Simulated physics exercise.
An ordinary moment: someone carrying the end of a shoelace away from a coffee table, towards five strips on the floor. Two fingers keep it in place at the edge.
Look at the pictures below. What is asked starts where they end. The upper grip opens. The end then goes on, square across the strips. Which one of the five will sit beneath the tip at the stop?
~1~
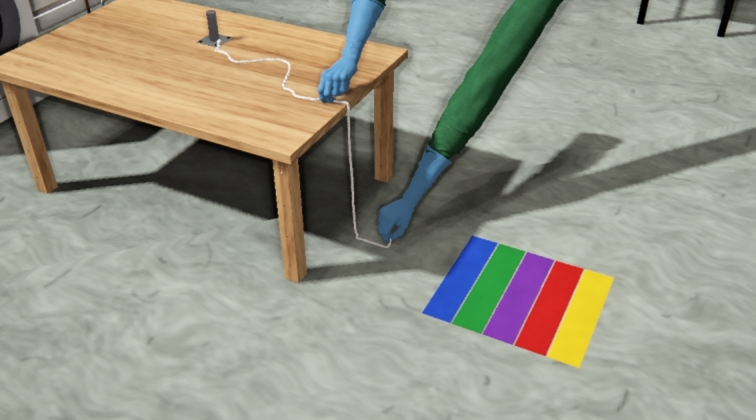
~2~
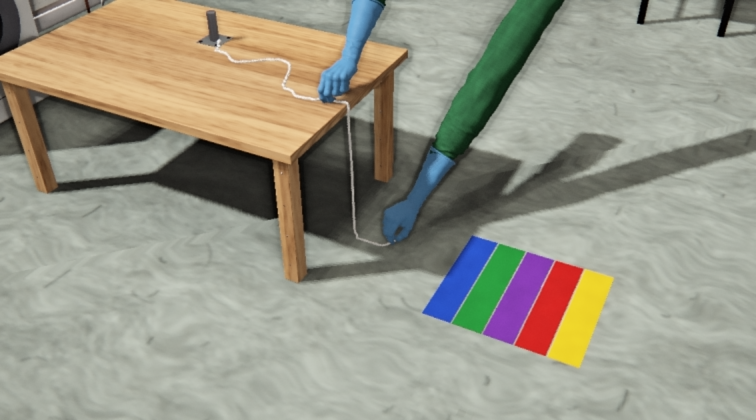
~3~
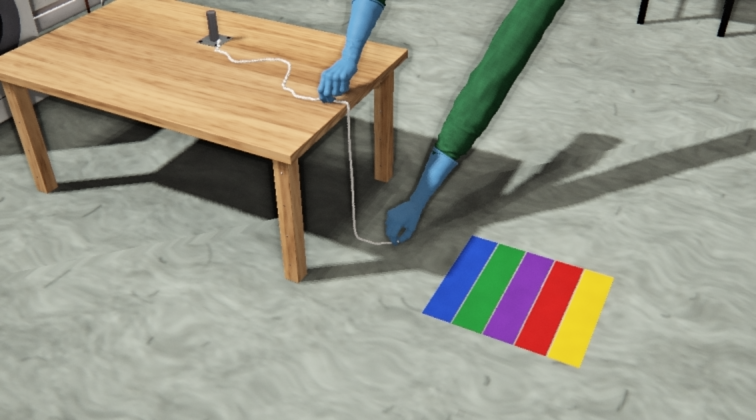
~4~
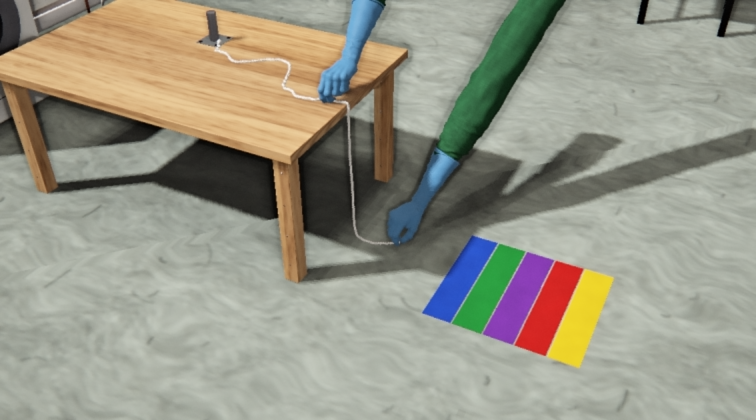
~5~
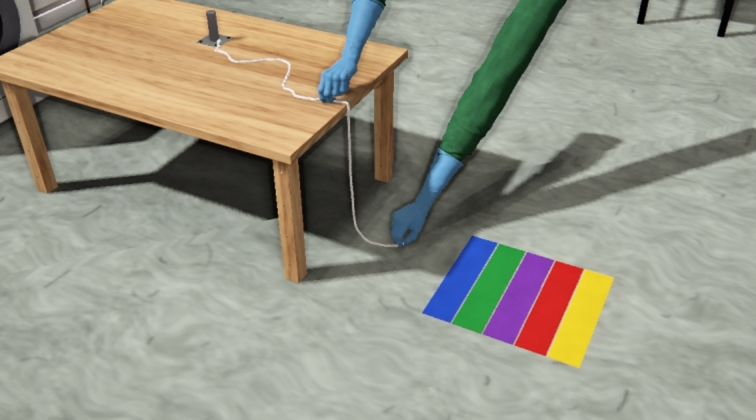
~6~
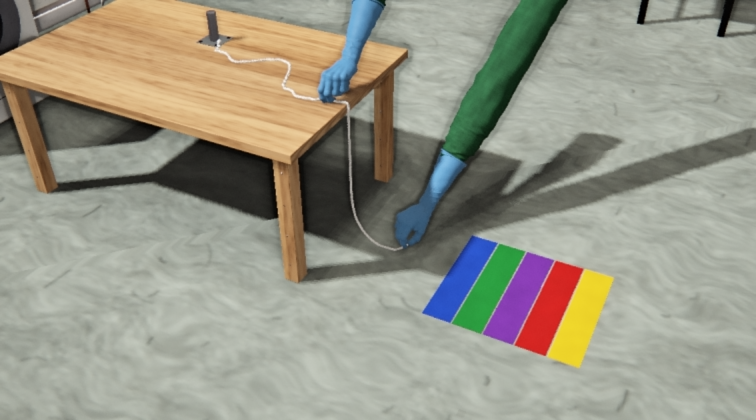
The red strip will.
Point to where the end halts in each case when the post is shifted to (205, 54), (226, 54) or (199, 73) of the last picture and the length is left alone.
(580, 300), (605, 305) and (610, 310), roughly.
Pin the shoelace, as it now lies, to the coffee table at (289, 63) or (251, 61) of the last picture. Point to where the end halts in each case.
Approximately (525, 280) and (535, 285), respectively.
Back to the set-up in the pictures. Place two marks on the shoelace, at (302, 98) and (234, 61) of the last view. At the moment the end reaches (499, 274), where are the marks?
They end up close to (357, 113) and (260, 58).
Early on, end near (499, 274); over green.
Midway, end near (538, 286); over purple.
At the end of the slack, end near (560, 293); over red. The red one.
